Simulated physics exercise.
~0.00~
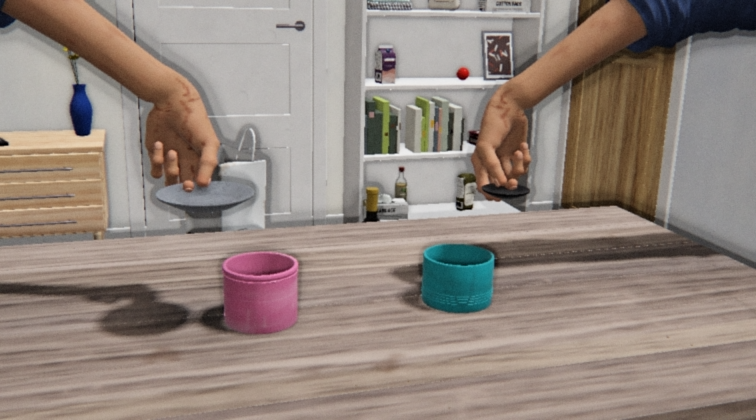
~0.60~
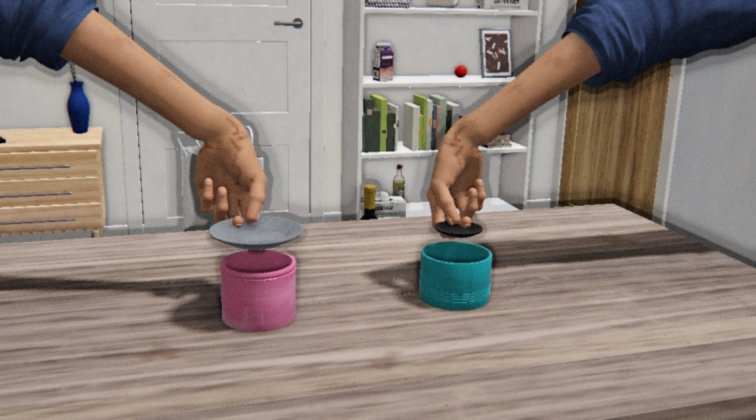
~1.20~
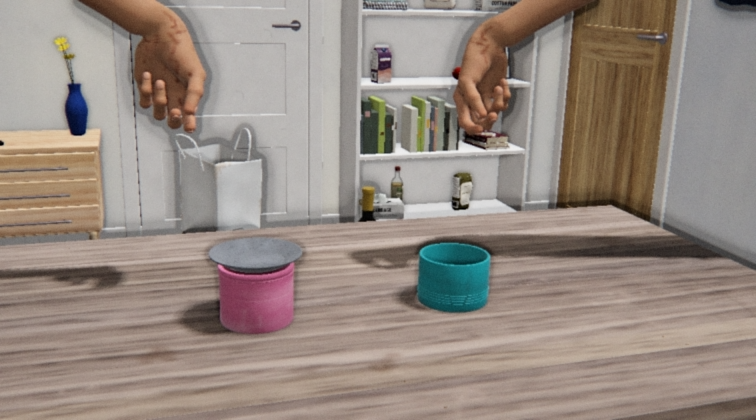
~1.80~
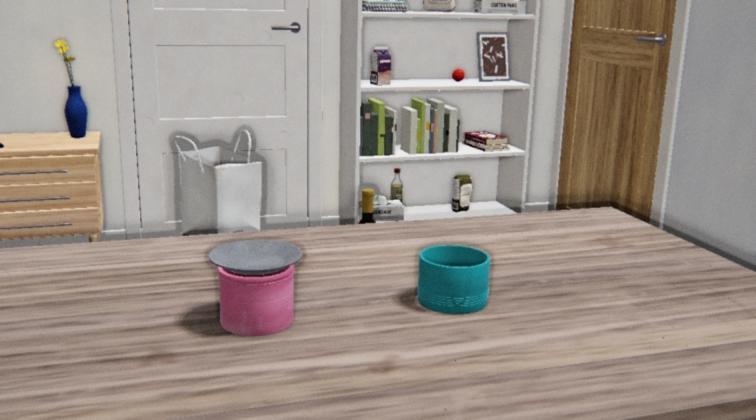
Two hands lowering saucers over pink and teal pots, the grey one resting on the rim, the smaller black one dropping inside.
